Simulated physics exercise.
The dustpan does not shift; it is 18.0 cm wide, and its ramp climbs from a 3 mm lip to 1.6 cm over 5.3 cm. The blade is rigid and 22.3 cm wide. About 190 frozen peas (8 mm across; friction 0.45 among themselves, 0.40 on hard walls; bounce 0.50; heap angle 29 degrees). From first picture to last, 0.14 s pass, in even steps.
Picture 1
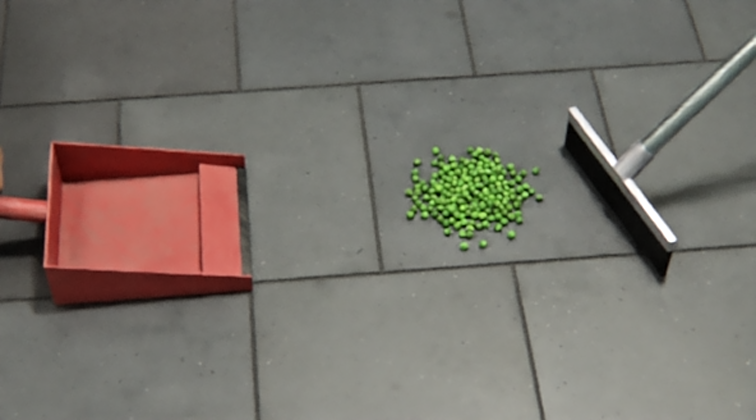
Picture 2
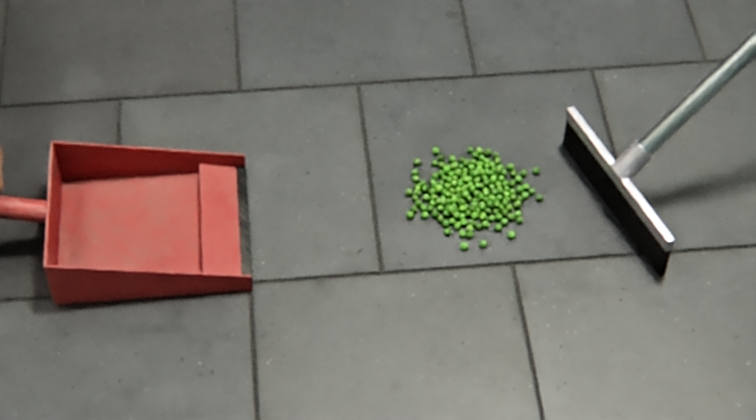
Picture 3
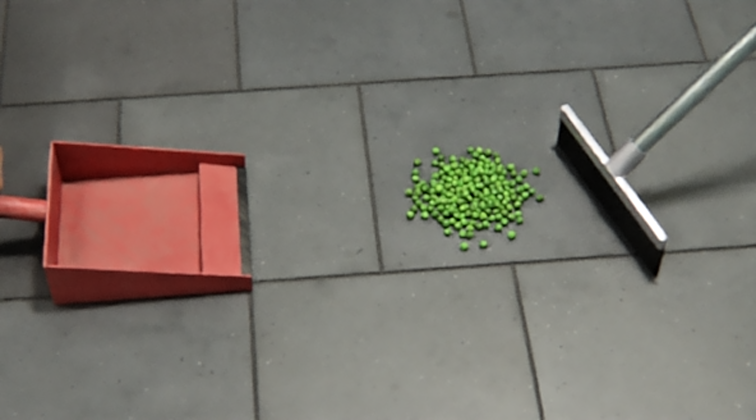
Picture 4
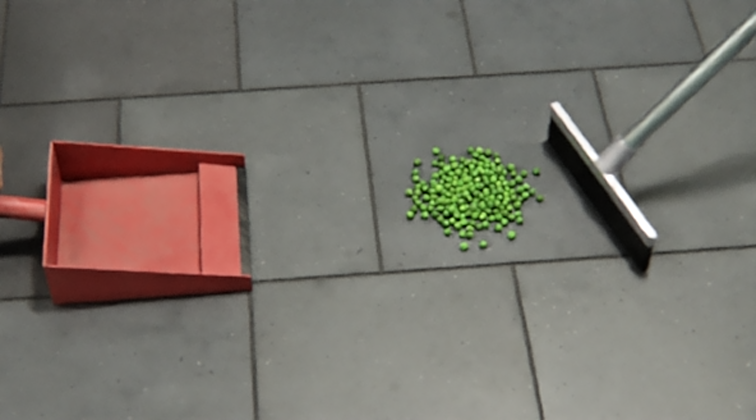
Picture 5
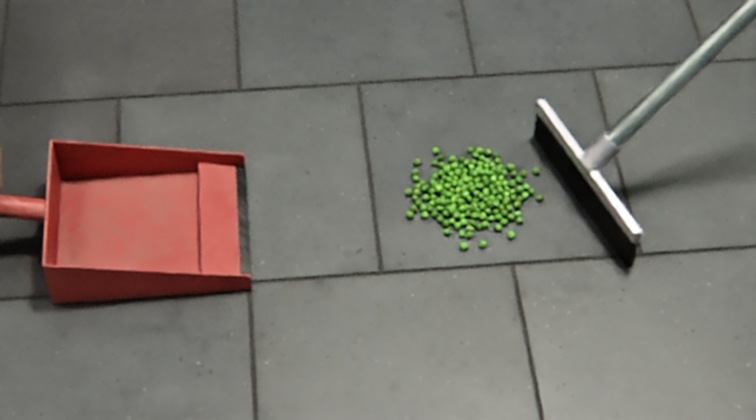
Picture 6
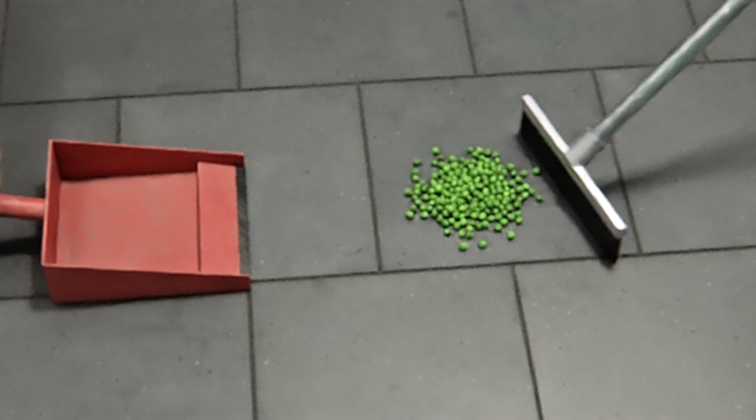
On a grey tiled floor, a squeegee-like blade on a metal pole slid slowly left until it was right beside a heap of green peas, while the red dustpan on the left stayed still.
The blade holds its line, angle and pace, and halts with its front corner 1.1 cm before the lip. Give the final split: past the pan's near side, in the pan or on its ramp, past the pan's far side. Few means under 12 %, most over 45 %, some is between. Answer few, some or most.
Near side few, pan few, far side some.
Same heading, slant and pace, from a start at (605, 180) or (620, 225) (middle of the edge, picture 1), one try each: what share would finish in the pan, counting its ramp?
About 0 and 0 per cent.
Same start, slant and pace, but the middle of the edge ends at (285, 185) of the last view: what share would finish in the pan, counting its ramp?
Some 0 per cent.
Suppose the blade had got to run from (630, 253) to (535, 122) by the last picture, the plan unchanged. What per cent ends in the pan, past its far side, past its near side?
Pan 10, far 10, near 25.
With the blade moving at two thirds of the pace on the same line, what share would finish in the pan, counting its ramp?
In that case some 0 per cent.
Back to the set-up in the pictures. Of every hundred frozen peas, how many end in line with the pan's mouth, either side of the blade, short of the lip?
Roughly 75 per cent.
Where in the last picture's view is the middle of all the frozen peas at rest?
Around (326, 215).
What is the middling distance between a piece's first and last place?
Roughly 18 cm.
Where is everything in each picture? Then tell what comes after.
In the first picture, blade from (670, 245) to (573, 117), moved 0.0 cm, 0 of the pieces shifted so far; middle of the pieces at (468, 194); pan at (137, 235).
In the second picture, blade from (668, 245) to (571, 116), moved 0.3 cm, 0 of the pieces shifted so far; middle of the pieces at (468, 194).
In the third picture, blade from (661, 243) to (565, 115), moved 1.0 cm, 0 of the pieces shifted so far; middle of the pieces at (468, 194).
In the fourth picture, blade from (651, 241) to (555, 112), moved 2.3 cm, 0 of the pieces shifted so far; middle of the pieces at (468, 194).
In the fifth picture, blade from (635, 237) to (541, 108), moved 4.0 cm, 0 of the pieces shifted so far; middle of the pieces at (468, 194).
In the sixth picture, blade from (619, 232) to (527, 105), moved 5.8 cm, 0 of the pieces shifted so far; middle of the pieces at (467, 194); pan at (135, 234).
Then, 0.29 s after the last picture, middle of the blade 22 cm from the lip; 0 % over the lip, far side 10 %, near side 0 %.
Then, 0.48 s after the last picture, middle of the blade 11 cm from the lip; 0 % over the lip, far side 15 %, near side 5 %.
Then, 0.79 s after the last picture, middle of the blade 5 cm from the lip; 0 % over the lip, far side 20 %, near side 5 %.
In the end, near side 5 %, pan 0 %, far side 20 %, in front of the lip or behind the blade 75 %.
